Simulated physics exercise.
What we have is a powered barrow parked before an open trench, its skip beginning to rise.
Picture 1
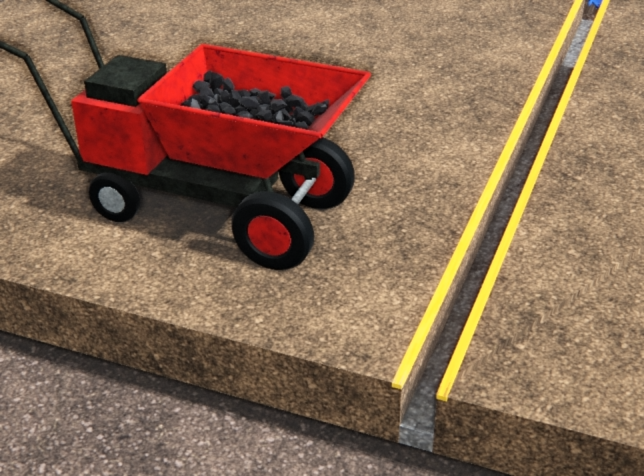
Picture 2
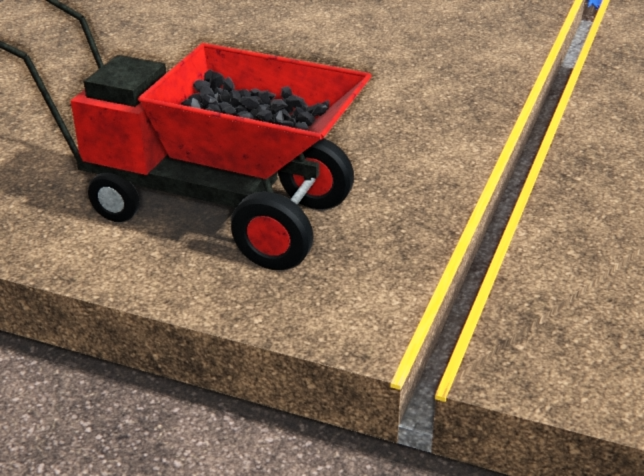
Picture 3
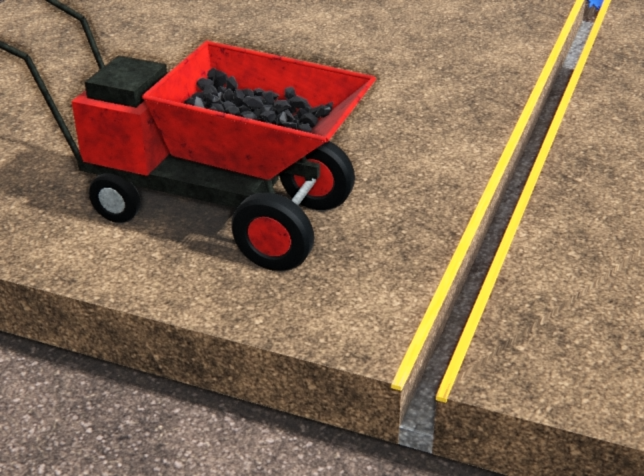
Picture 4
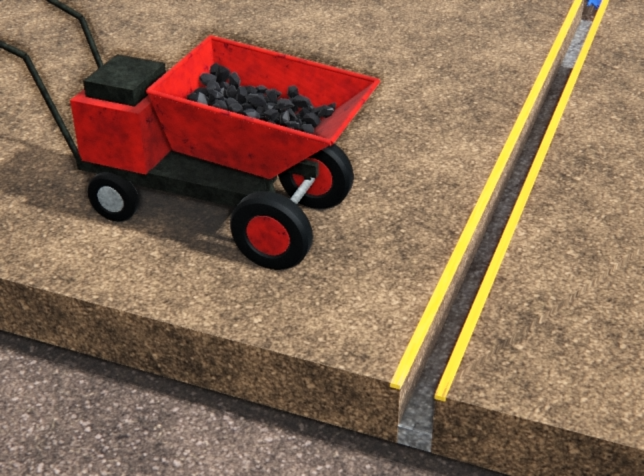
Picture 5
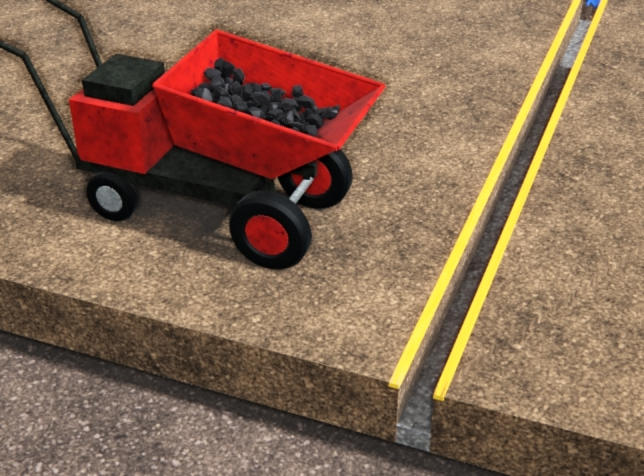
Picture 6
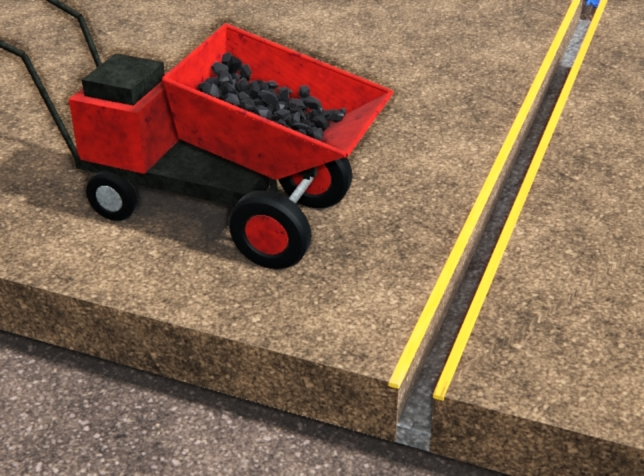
Red skip of a powered barrow, loaded with dark lumps, tilting slightly forward to the right beside a narrow yellow-edged trench.
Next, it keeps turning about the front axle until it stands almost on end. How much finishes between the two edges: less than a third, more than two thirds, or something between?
Between the edges lies from one third to two thirds of the load.
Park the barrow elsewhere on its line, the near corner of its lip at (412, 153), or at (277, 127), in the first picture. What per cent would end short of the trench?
Near 0 % and 60 %.
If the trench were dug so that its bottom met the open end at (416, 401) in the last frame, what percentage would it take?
About 30 per cent.
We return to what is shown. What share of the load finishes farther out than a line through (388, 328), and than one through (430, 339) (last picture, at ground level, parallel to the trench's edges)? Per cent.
The first gives 90 %, the second 60 %.
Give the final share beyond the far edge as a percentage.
Near 10 %.
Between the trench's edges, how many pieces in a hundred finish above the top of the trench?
Near 5 %.
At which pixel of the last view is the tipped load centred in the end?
Roughly at (462, 288).
Shortly afterwards, skip tipped steeply; the whole lot in the skip.
Next, skip tipped steeply; the bulk in the skip; a little short of the trench; only a few in or heaped over the trench.
Some moments later, skip tipped right over; a little in the skip; near a quarter short of the trench; near half in or heaped over the trench; a little beyond it.
In the end, skip tipped right over; a little in the skip; near a quarter short of the trench; near two thirds in or heaped over the trench; a little beyond it.
